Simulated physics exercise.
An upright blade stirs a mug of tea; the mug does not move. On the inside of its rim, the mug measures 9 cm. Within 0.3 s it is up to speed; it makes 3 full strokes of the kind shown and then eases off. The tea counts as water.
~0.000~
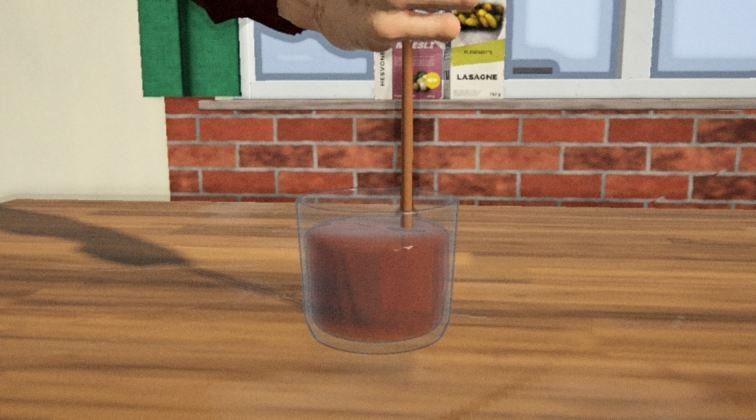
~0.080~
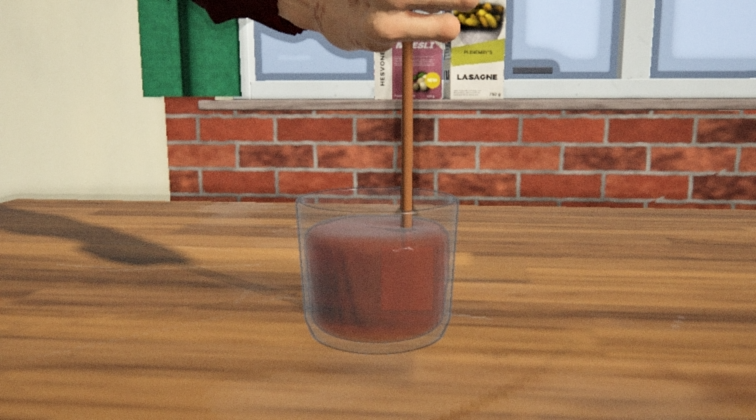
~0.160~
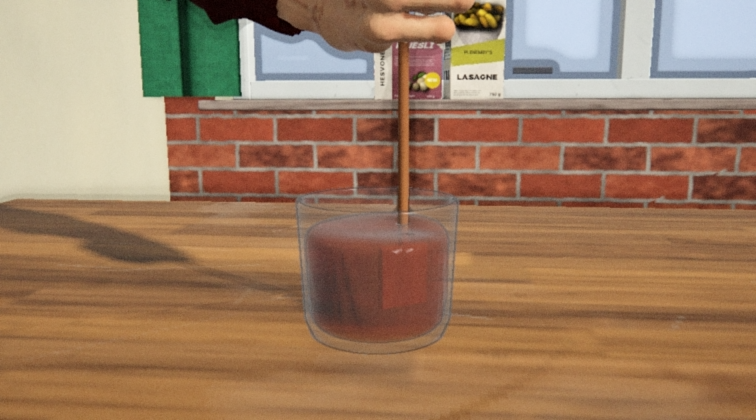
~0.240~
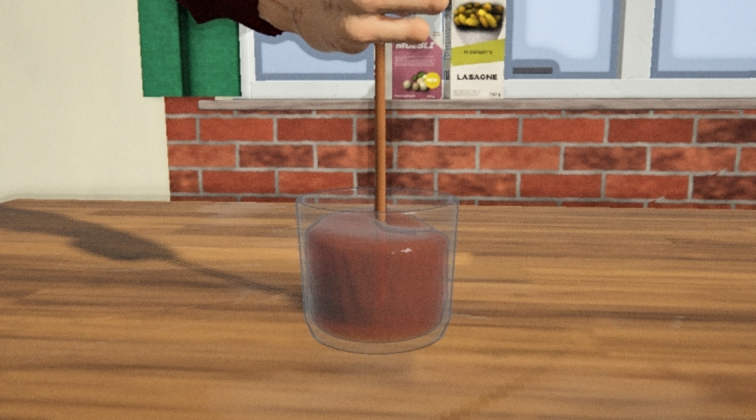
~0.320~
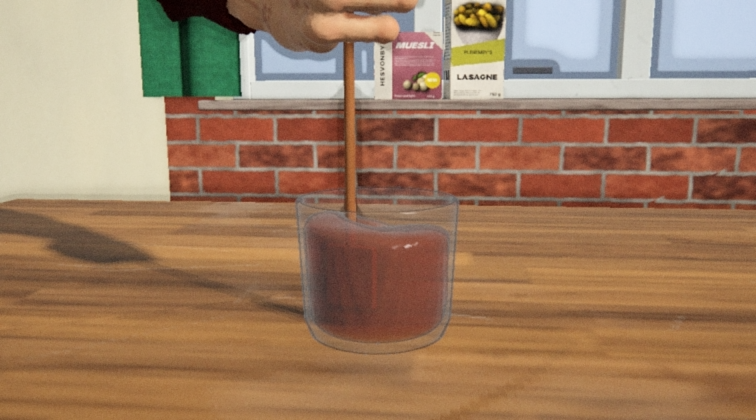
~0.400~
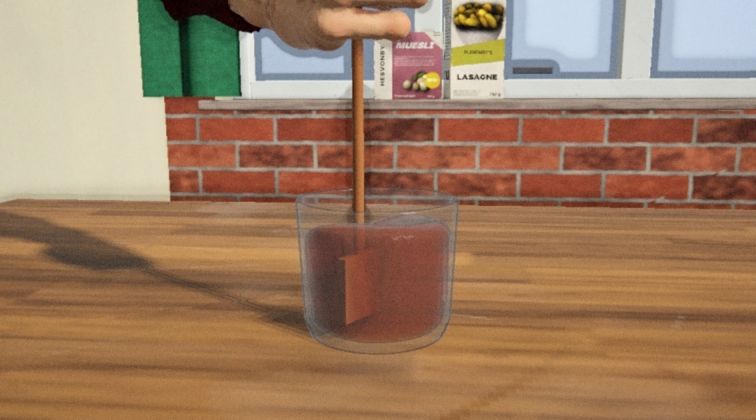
On a wooden table before a brick wall and window, a hand holds a thin brown stem upright in a clear mug of reddish tea. The hand moves the stem left through the tea, its surface shifting slightly, then eases slightly back right as a flat blade shows; the mug stays still.
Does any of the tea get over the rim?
No.
Then, 0.67 s in, 0 ml is over the rim.
Then, 0.93 s in, 0 ml is over the rim.
Then, 1.20 s in, 0 ml is over the rim.
Then, 1.46 s in, 0 ml is over the rim.
Finally, 0 ml is over the rim.
